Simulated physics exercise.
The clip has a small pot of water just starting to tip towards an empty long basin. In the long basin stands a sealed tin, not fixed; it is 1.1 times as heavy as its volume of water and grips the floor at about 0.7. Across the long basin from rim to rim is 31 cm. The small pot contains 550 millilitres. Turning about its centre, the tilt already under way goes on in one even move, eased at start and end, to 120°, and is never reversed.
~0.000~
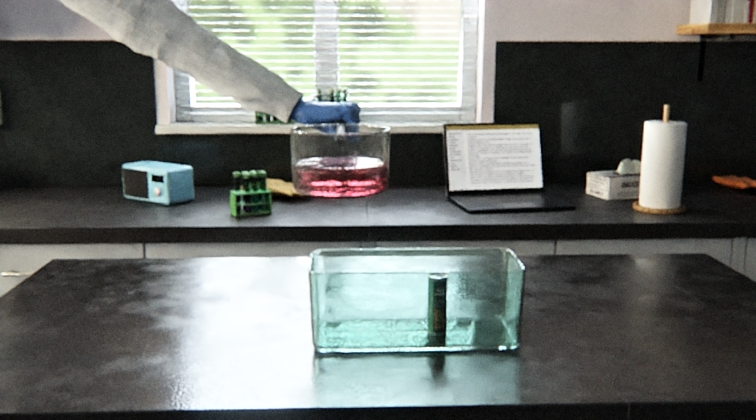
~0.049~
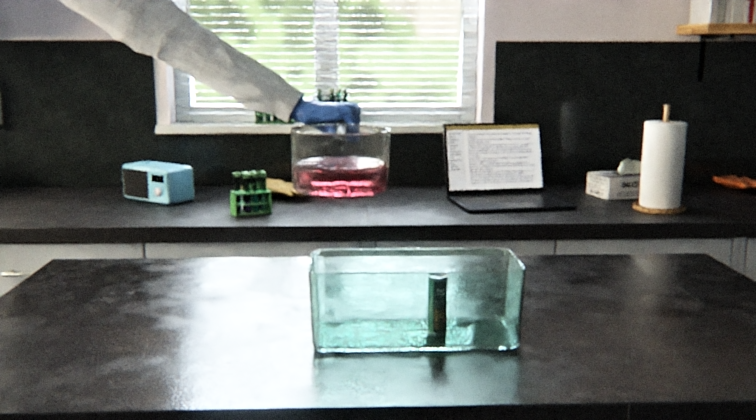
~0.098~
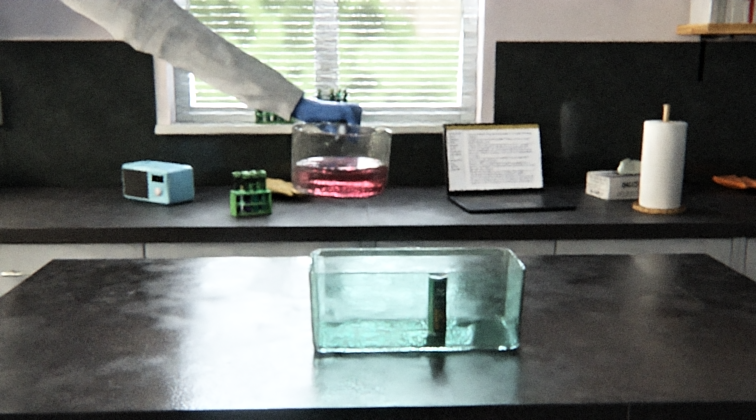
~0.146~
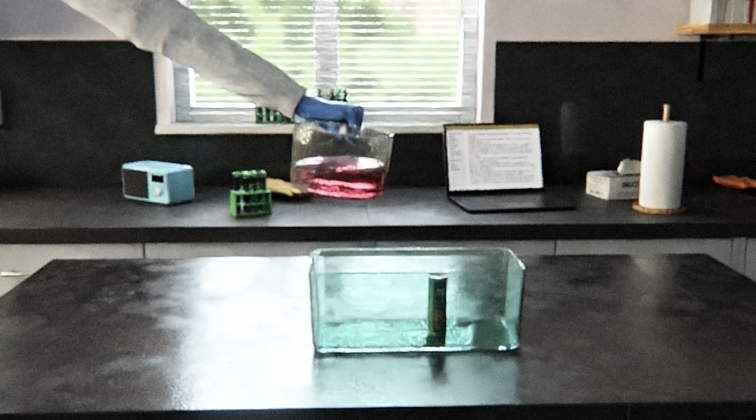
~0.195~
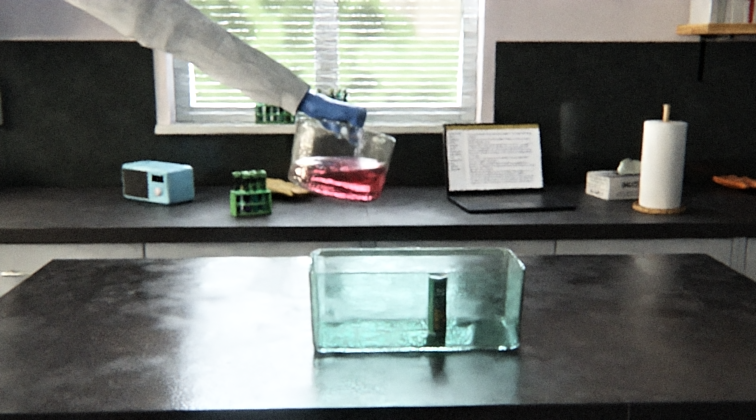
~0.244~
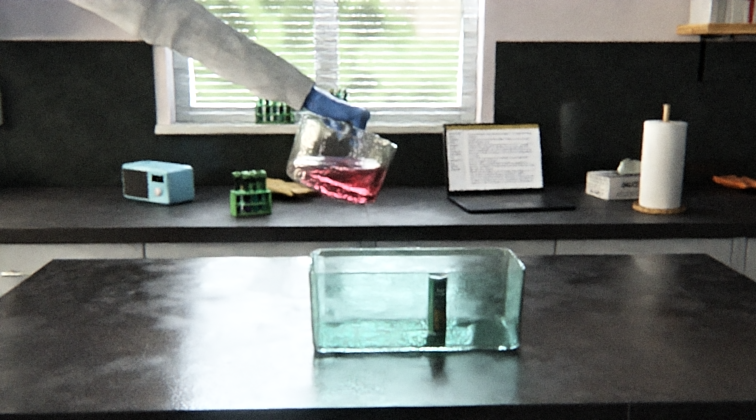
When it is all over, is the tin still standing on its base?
No, it has tipped onto its side.
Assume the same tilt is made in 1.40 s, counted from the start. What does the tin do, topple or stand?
The tin stays on its base.
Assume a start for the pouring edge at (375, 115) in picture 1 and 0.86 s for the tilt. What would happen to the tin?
It does not tip.
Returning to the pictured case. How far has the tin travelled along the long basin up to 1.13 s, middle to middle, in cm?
Near 7 cm of travel.
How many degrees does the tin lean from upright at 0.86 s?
The lean is some 10° away from upright.
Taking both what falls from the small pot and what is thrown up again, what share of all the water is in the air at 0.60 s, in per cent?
Estimate: About 36 % of all of it.
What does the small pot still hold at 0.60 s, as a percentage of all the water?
Near 60 in a hundred.
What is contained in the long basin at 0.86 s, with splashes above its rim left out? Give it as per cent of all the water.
Near 78 in a hundred.
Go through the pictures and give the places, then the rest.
The first picture shows tilt 0°; pouring edge (389, 130); surface from (295, 163) to (386, 163); the long basin's rim runs from (311, 262) to (517, 260); the tin's top is at (438, 278).
The second picture shows tilt 1°; pouring edge (389, 131); surface from (295, 163) to (386, 163).
The third picture shows tilt 3°; pouring edge (390, 133); surface from (294, 164) to (386, 163).
The fourth picture shows tilt 7°; pouring edge (392, 137); surface from (293, 163) to (386, 164).
The fifth picture shows tilt 13°; pouring edge (394, 142); surface from (292, 163) to (386, 164).
The sixth picture shows tilt 20°; pouring edge (395, 148); surface from (290, 161) to (387, 165).
After 0.60 s the tilt is 87° and 60 per cent is still to pour; the tin stands where it began.
After 0.86 s the tilt is 119° and 8 per cent is still to pour; the tin leans 9°.
After 1.13 s the tilt is 120° and 0 per cent is still to pour; the tin lies on its side.
After 1.42 s the tilt is 120° and 0 per cent is still to pour; the tin lies on its side.
In the end the tin lies on its side.
